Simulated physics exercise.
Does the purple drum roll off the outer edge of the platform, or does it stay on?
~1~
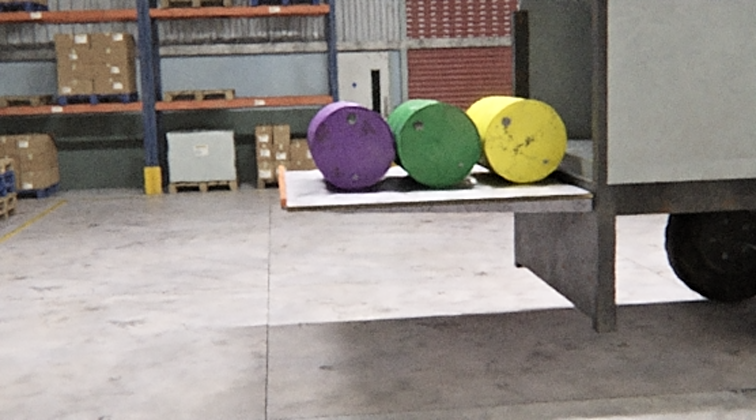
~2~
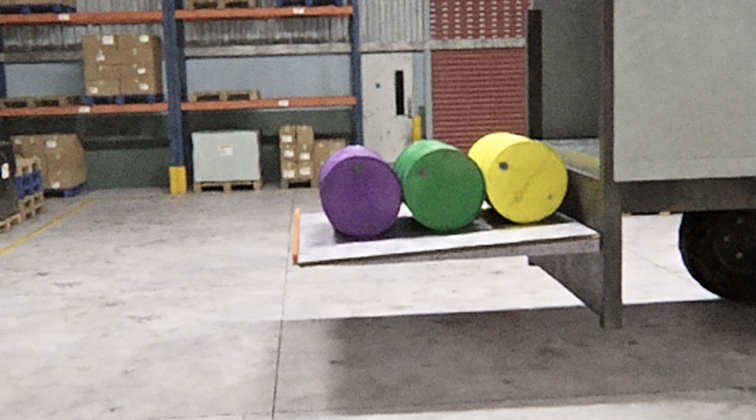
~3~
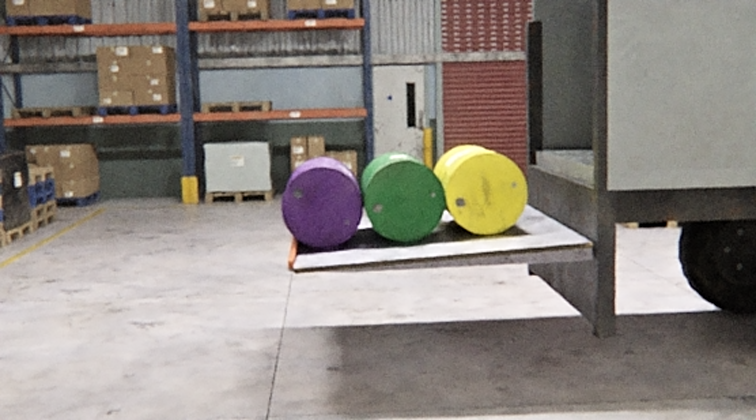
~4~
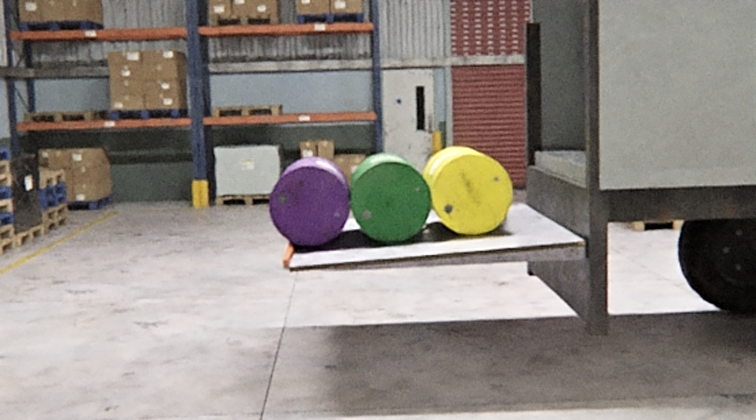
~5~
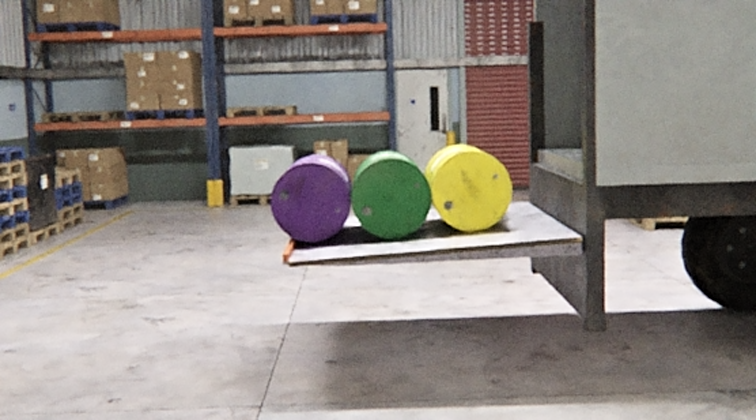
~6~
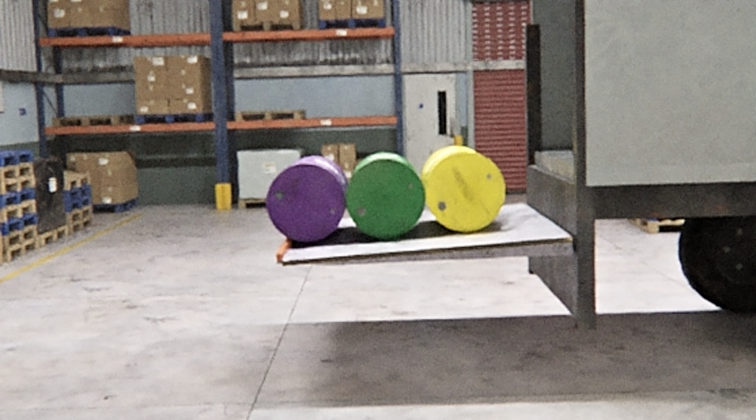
The purple drum stays on, held back at the outer edge, with the green and yellow drums still on the platform beside it.
